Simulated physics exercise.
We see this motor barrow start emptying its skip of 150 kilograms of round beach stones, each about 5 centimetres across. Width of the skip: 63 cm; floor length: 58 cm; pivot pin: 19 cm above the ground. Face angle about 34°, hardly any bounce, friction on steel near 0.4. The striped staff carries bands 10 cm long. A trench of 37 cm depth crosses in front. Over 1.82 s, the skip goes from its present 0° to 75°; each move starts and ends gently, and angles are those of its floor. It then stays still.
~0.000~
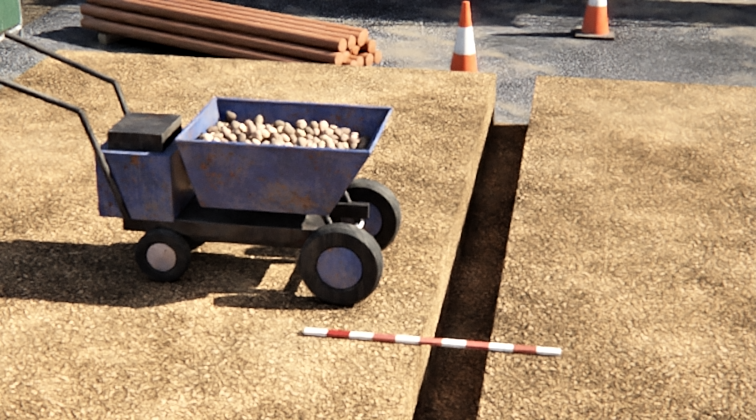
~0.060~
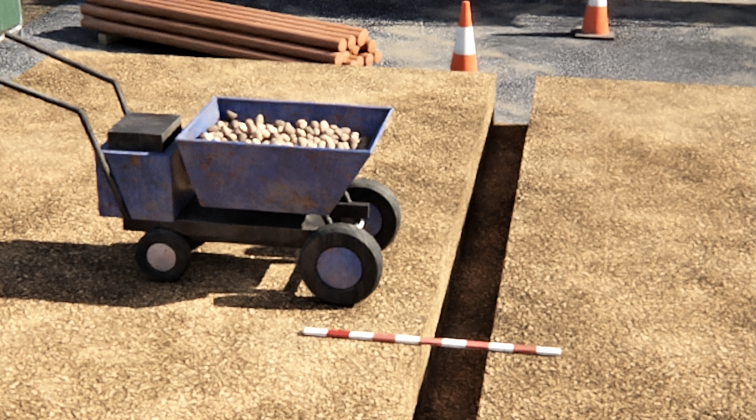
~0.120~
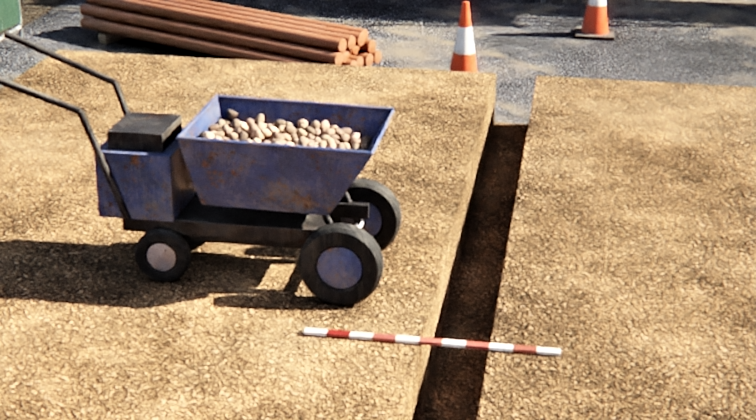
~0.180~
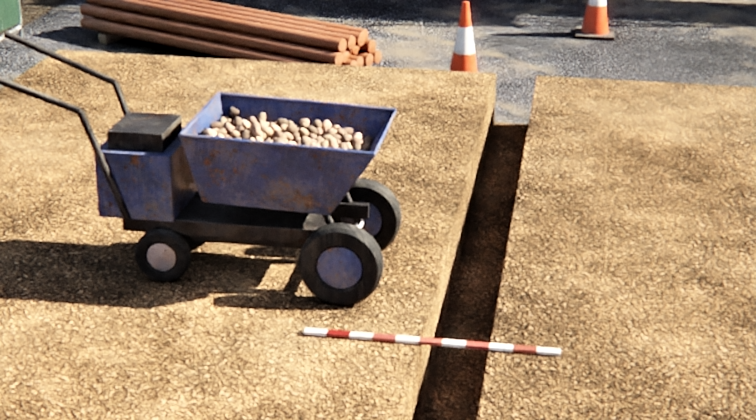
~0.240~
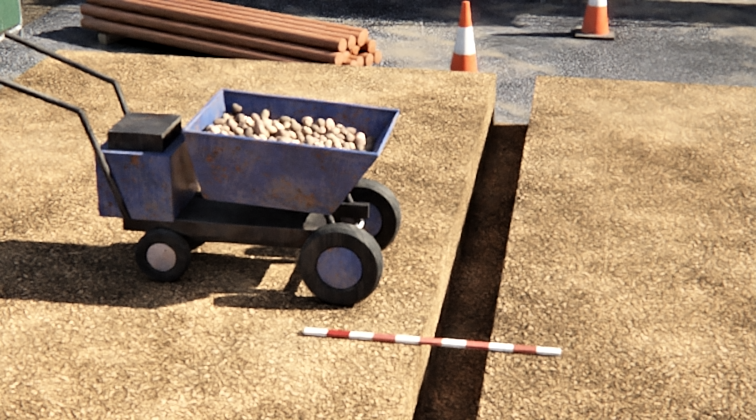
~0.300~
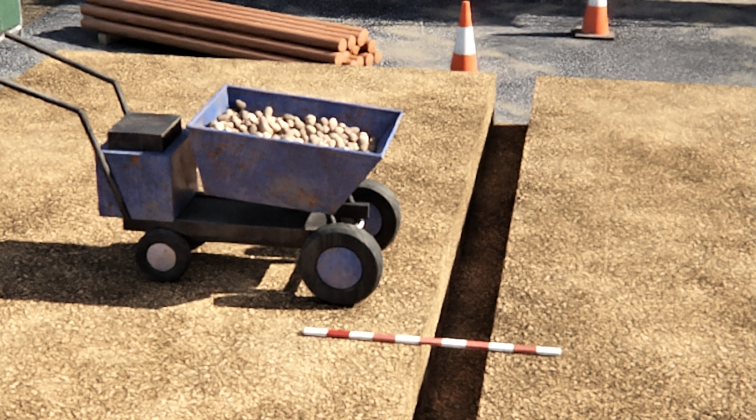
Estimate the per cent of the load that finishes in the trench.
Roughly 43 percent.
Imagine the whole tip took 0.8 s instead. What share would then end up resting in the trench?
It would be near 30 percent.
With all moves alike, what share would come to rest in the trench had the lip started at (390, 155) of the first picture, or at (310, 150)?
I'd expect some 25 per cent, then some 100.
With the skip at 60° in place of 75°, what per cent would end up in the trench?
It would be near 35 per cent.
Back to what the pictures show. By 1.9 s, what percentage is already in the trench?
Around 10 per cent of it, at that instant.
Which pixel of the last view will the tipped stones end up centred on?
Resting centre: About (519, 285).
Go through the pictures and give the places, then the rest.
Lip at (370, 153), floor tilted 0°, highest stones at (269, 132), in the first picture.
Lip at (371, 153), floor tilted 0°, highest stones at (269, 132); the stones move at 0.1 m/s on average, in the second picture.
The skip is at 1°, its lip at (372, 154); the top of the load is at (262, 130); the stones move at 0.1 m/s on average, in the third picture.
The skip is at 2°, its lip at (374, 154); the top of the load is at (264, 128); the stones move at 0.2 m/s on average, in the fourth picture.
The skip is at 4°, its lip at (378, 156); the top of the load is at (251, 123); the stones move at 0.3 m/s on average, in the fifth picture.
The skip is at 5°, its lip at (382, 157); the top of the load is at (253, 120); the stones move at 0.3 m/s on average, in the sixth picture.
After 1.4 s the floor is at 63°; 98 % in the skip, 2 % in the trench; the foremost stones are at (499, 252).
After 1.9 s the floor is at 75°; 42 % in the skip, 12 % in the trench, 46 % past the trench; the foremost stones are at (655, 291).
After 2.3 s the floor is at 75°; 19 % in the skip, 23 % in the trench, 58 % past the trench; the foremost stones are at (732, 315).
After 4.2 s the floor is at 75°; 0 % in the skip, 43 % in the trench, 57 % past the trench; the foremost stones are past the picture's edge.
